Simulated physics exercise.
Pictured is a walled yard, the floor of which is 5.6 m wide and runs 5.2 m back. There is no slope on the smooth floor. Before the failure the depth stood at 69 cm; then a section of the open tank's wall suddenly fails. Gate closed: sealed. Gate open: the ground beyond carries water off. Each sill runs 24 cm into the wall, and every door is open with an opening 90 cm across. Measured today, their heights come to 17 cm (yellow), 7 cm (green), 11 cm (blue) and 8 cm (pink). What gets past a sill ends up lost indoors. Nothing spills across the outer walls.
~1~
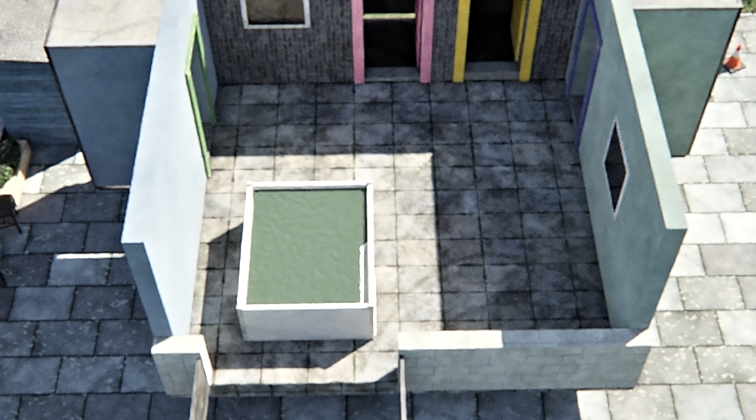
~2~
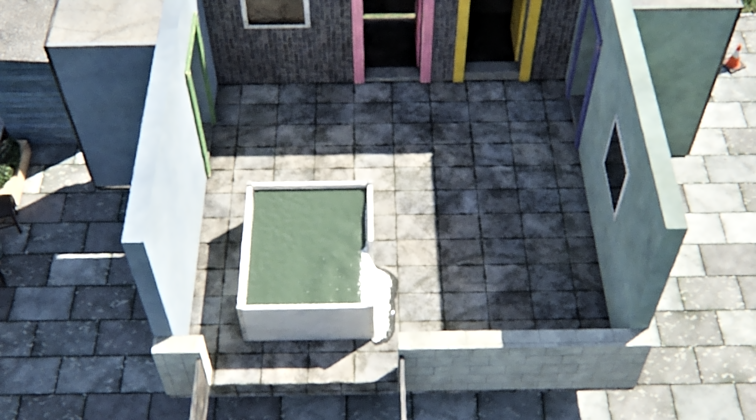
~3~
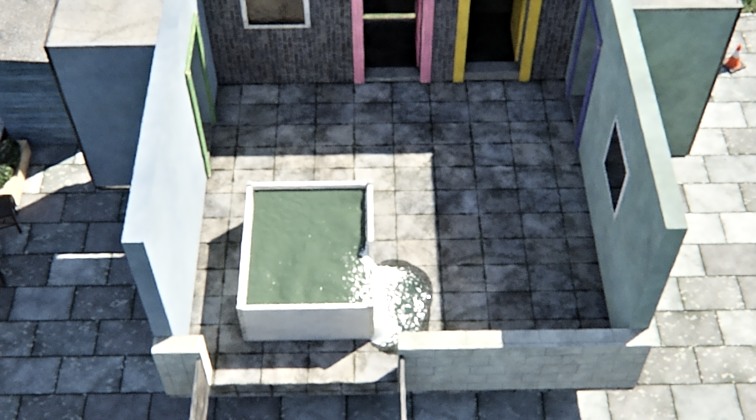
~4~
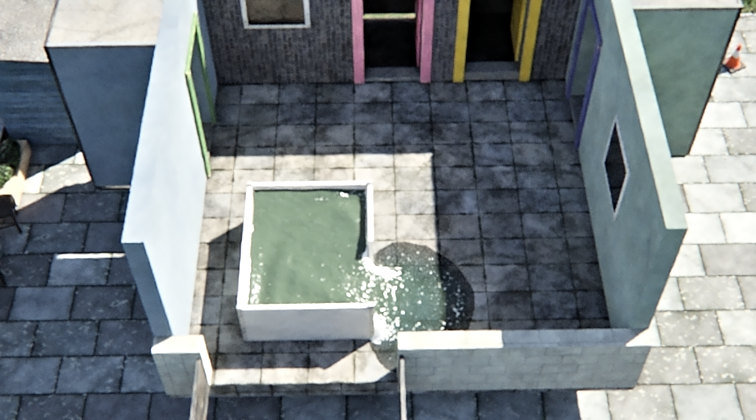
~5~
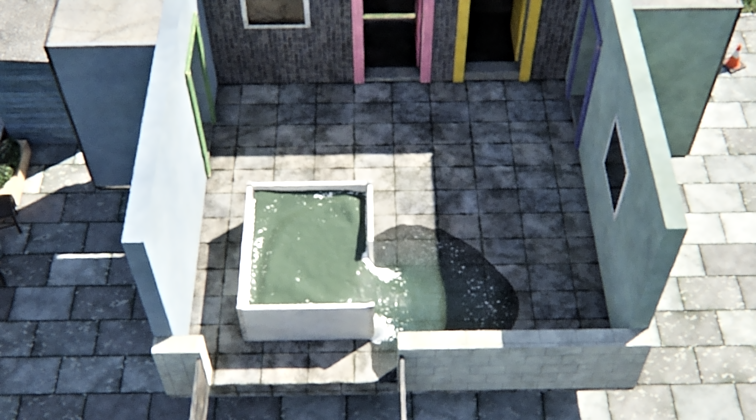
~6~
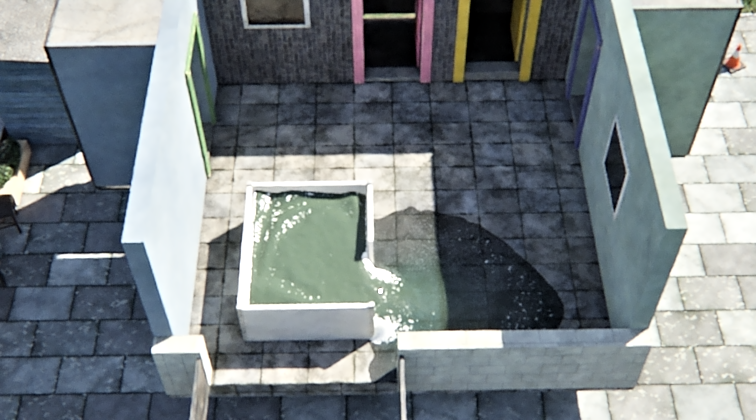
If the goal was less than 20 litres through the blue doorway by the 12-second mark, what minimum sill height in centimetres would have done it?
A sill of about 12 cm would have done it.
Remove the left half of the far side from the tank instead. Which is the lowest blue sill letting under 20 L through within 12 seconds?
Then it needs around 13.0 cm.
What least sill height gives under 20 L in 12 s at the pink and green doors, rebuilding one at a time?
You'd want about 6.5 centimetres at pink and about 10.0 centimetres at green.
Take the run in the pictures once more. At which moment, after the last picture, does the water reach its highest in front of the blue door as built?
Near 7.0 seconds.
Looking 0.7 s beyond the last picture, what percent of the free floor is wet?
Near 30 per cent of the open floor.
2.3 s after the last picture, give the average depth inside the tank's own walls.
Near 28 cm, averaged.
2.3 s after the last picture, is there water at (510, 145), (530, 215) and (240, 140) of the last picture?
So the three spots come out swamped, swamped, spared, in that order.
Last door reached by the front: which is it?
The green door.
Then, 0.7 s after the last picture water covers 30 % of the floor, deepest (48 cm) near (617, 362); it has not reached the blue door.
Then, 2.3 s after the last picture water covers 40 % of the floor, deepest (29 cm) near (617, 362); 9 cm at the blue door, 0 litres in over its 11 cm sill.
Then, 11.3 s after the last picture water covers 95 % of the floor, deepest (13 cm) near (187, 356); 8 cm at the blue door, 27 litres in over its 11 cm sill.
At the blue door as built, the water peaked near 14 cm, 7.1 s after the last picture.
Run again over the same 12 s with other heights there, 27 litres in over 11 cm, 8 litres over 14.5 cm. The limit of 20 litres is kept from about 12 cm up.
